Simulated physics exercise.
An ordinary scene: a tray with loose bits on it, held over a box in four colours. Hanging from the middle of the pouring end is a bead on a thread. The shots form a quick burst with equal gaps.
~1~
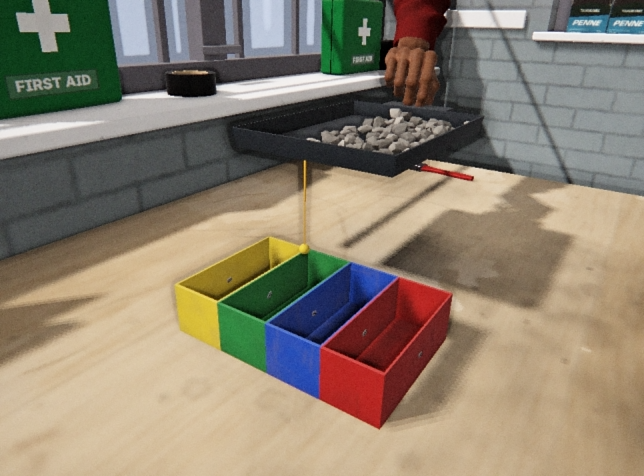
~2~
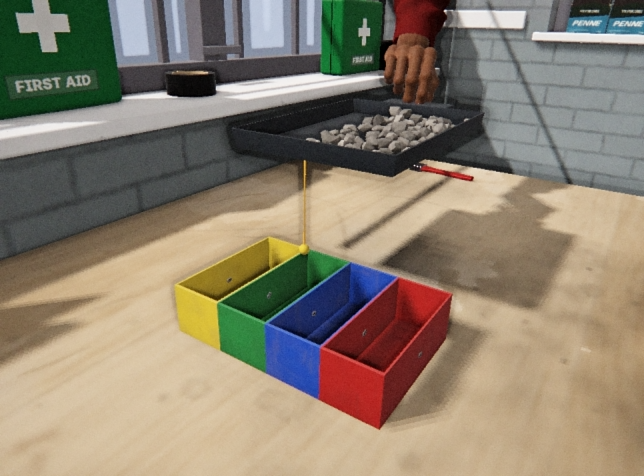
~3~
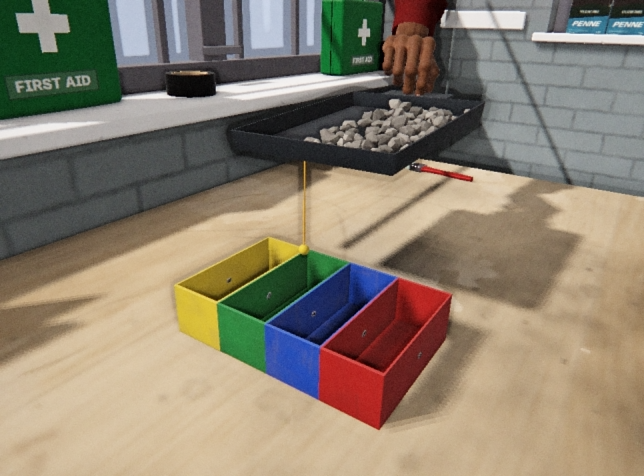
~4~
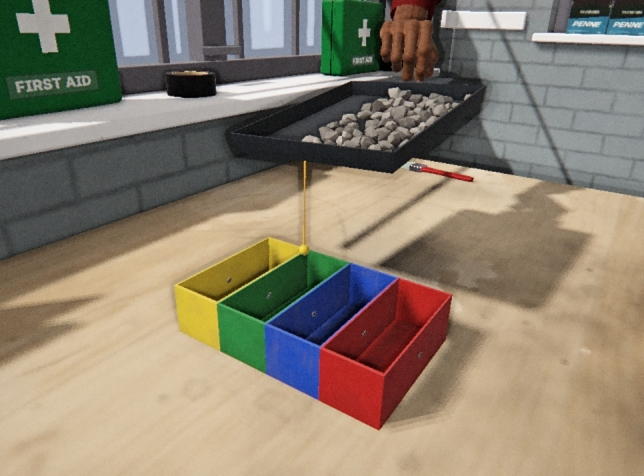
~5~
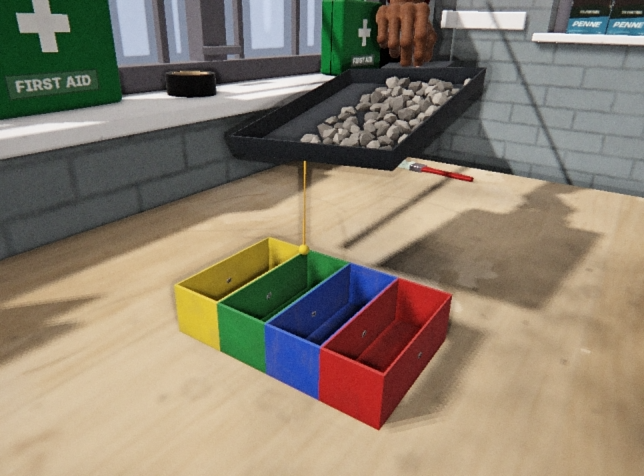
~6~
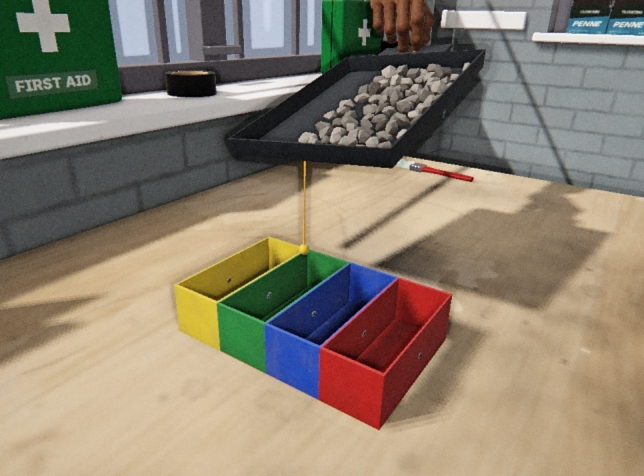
Hand tilting a dark tray of grey gravel gradually down toward its left corner above a yellow, green, blue and red box.
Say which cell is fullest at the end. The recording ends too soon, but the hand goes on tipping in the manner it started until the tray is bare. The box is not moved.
The yellow cell is fullest at the end.
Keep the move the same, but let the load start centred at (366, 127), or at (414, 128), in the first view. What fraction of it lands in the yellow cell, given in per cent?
Around 60 percent the first time, around 40 percent the second.
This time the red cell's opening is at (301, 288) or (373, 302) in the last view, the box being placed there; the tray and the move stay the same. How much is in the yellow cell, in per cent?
I'd say about 10 percent, followed by about 50 percent.
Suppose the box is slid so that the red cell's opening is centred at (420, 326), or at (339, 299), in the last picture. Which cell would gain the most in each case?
With the first placing it's yellow, with the second it's green.
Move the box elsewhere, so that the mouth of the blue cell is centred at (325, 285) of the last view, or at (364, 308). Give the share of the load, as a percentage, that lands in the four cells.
First 80 %, then 50 %.
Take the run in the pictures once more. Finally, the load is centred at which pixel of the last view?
Resting centre, last frame: Roughly (232, 306).
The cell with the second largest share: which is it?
Runner-up: Green.
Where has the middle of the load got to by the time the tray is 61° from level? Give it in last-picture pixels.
The load is centred near (300, 117).
Shortly afterwards, tray tipped steeply; all but a few on the tray; only a few falling or outside the box.
Next, tray tipped right over; near two thirds on the tray; a little in the yellow cell; a little in the green cell; only a few in the blue cell; near a quarter falling or outside the box.
Some moments later, tray tipped past a quarter turn; near half in the yellow cell; near a quarter in the green cell; only a few in the blue cell; near a third falling or outside the box.
In the end, tray tipped past a quarter turn; near half in the yellow cell; near a quarter in the green cell; only a few in the blue cell; none at all in the red cell; near a third outside the box.
